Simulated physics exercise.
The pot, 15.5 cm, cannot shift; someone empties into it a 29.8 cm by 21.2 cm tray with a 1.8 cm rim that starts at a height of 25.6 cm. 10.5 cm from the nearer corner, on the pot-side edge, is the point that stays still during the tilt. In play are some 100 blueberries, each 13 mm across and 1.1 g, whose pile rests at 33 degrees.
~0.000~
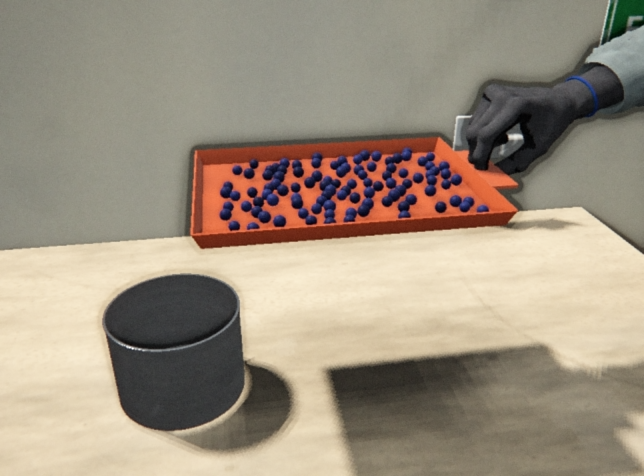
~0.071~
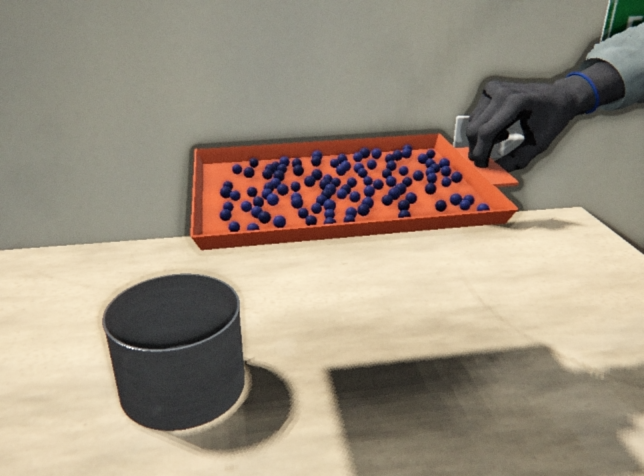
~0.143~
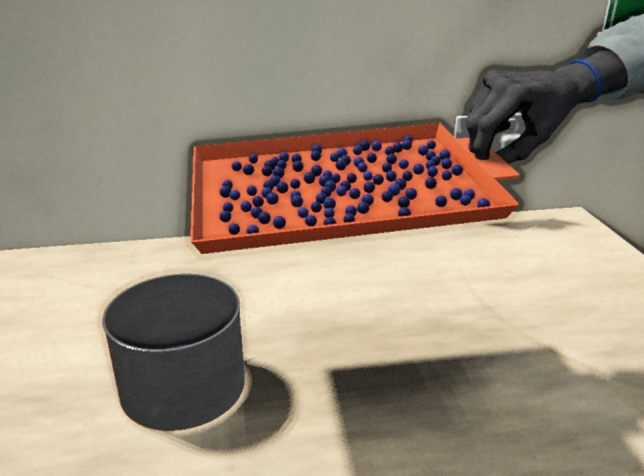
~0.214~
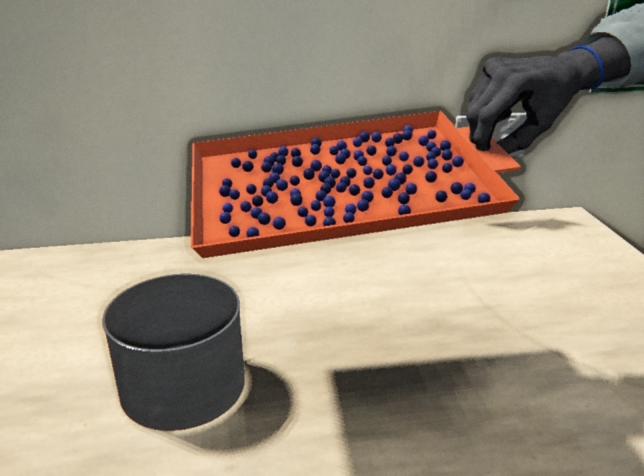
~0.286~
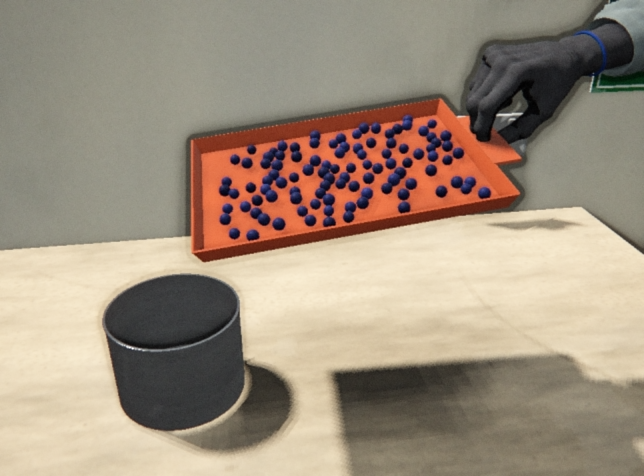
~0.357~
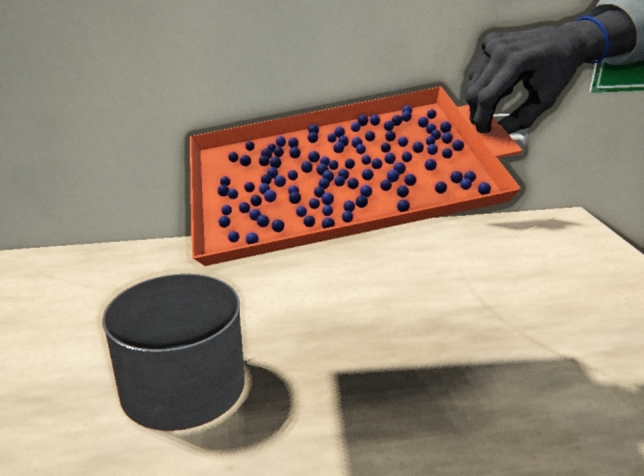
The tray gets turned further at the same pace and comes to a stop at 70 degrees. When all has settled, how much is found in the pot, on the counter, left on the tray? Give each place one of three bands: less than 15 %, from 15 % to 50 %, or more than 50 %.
Pot - less than 15 %; counter - less than 15 %; left on the tray - more than 50 %.
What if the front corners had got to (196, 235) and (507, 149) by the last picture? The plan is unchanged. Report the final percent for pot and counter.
You'd end with pot at 0 and counter at 0.
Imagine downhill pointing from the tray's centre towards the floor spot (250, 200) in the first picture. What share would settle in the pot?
Near 5 percent, give or take.
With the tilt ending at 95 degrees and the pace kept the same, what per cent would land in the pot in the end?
The pot would get around 0 per cent.
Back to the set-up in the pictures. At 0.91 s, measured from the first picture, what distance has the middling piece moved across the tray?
It has moved some 9 cm from its start.
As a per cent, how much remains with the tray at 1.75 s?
About 100% of the load.
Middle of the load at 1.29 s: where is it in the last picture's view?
Estimated load position: Around (283, 218).
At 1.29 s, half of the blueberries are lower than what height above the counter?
I'd say near 26 cm.
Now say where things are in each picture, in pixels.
In the first picture, tray tilt 0 degrees, front corners at (200, 231) and (508, 208); middle of the pieces at (336, 184); pot at (173, 308).
In the second picture, tray tilt 1 degrees, front corners at (199, 232) and (508, 206); middle of the pieces at (336, 182).
In the third picture, tray tilt 4 degrees, front corners at (199, 237) and (509, 202), lowest corner left front; middle of the pieces at (336, 178).
In the fourth picture, tray tilt 7 degrees, front corners at (199, 242) and (509, 196), lowest corner left front; middle of the pieces at (335, 173).
In the fifth picture, tray tilt 11 degrees, front corners at (200, 246) and (510, 191), lowest corner left front; middle of the pieces at (335, 169).
In the sixth picture, tray tilt 14 degrees, front corners at (200, 251) and (510, 186), lowest corner left front; middle of the pieces at (334, 165); pot at (173, 308). Its pace works out near 45 degrees a second.
After 0.91 s, tilt 40 degrees; the tray holds 100 %, the pot 0 %.
After 1.29 s, tilt 58 degrees; the tray holds 100 %, the pot 0 %.
After 1.75 s, tilt 70 degrees; the tray holds 100 %, the pot 0 %.
At rest (2.0 s), pot 0 %, counter 0 %, tray 100 %.
